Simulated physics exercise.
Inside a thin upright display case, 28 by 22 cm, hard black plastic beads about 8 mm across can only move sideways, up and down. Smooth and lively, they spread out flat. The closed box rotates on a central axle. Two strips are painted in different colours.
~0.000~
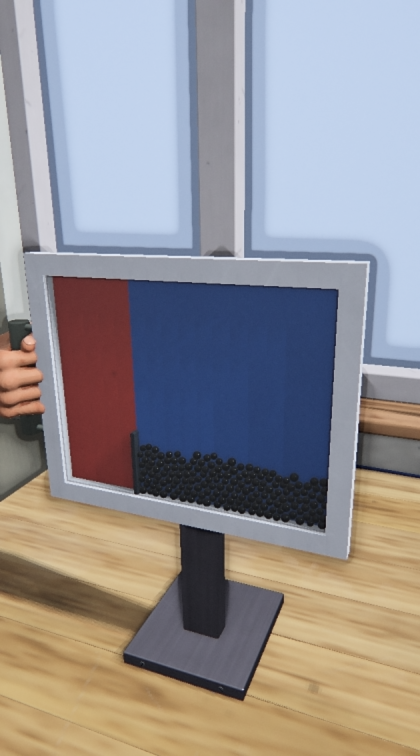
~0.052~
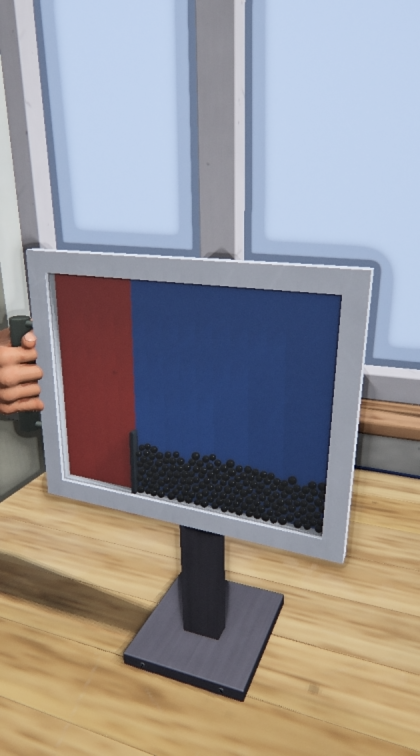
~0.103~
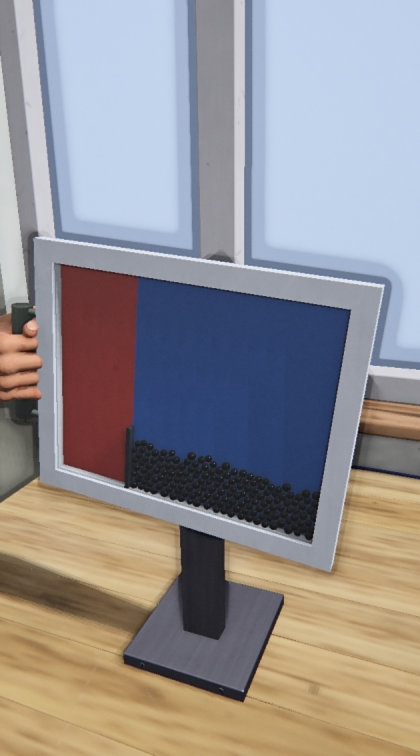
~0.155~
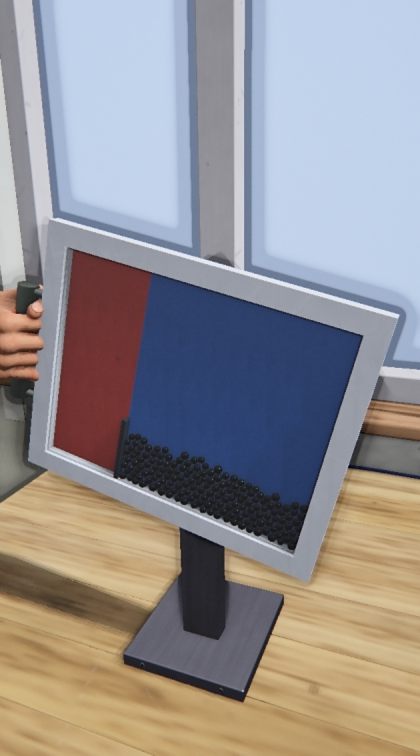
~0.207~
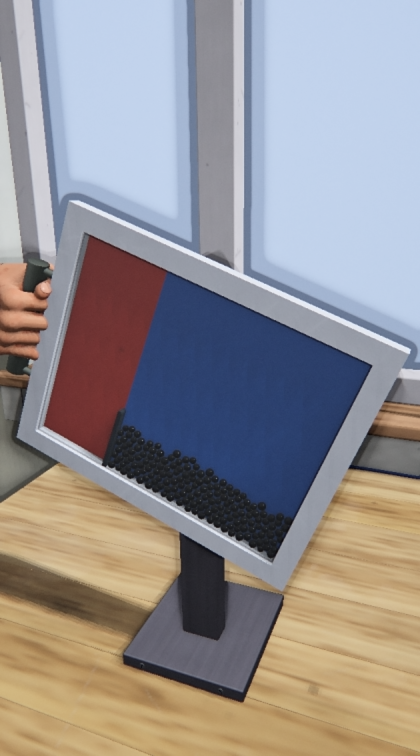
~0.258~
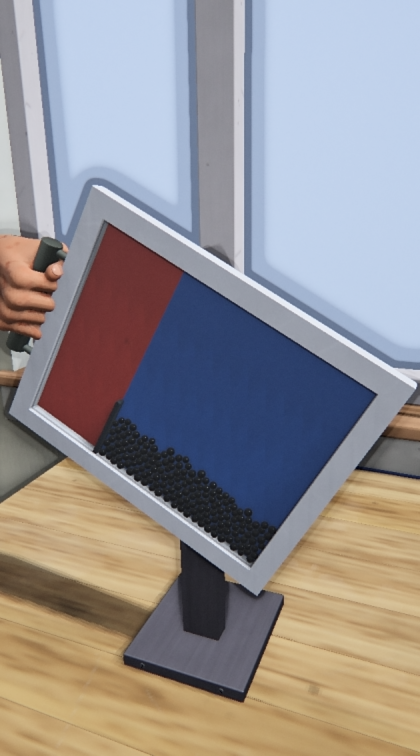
A hand turns a framed red and blue panel clockwise, its black beads shifting with it.
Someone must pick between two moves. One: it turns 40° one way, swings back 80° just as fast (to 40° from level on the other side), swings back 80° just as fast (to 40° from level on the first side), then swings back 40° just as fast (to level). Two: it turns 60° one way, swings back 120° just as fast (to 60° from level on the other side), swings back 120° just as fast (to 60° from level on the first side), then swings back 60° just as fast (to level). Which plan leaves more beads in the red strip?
Take plan two.
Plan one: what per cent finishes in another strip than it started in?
About 0 per cent.
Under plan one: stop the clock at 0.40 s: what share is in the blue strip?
Some 100 per cent.
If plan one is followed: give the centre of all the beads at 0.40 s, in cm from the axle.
Some 2 cm left and 9 cm below.
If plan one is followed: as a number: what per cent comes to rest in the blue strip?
Roughly 100 per cent.
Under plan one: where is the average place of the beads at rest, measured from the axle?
Some 5 cm right and 8 cm below.
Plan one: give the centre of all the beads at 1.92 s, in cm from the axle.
About 2 cm right and 10 cm below.
Plan one. At 0.40 s, it stands 40° clockwise; the beads' middle is 2 cm left of and 9 cm below the centre; blue 100 %.
After 1.92 s, it stands 20° clockwise; the beads' middle is 2 cm right of and 10 cm below the centre; blue 100 %.
After 2.12 s, it stands level; the beads' middle is 5 cm right of and 8 cm below the centre; blue 100 %.
All still by 2.6 s, it stands level; red 0 %, blue 100 %.
Plan two would end with red 25 %, blue 75 %.
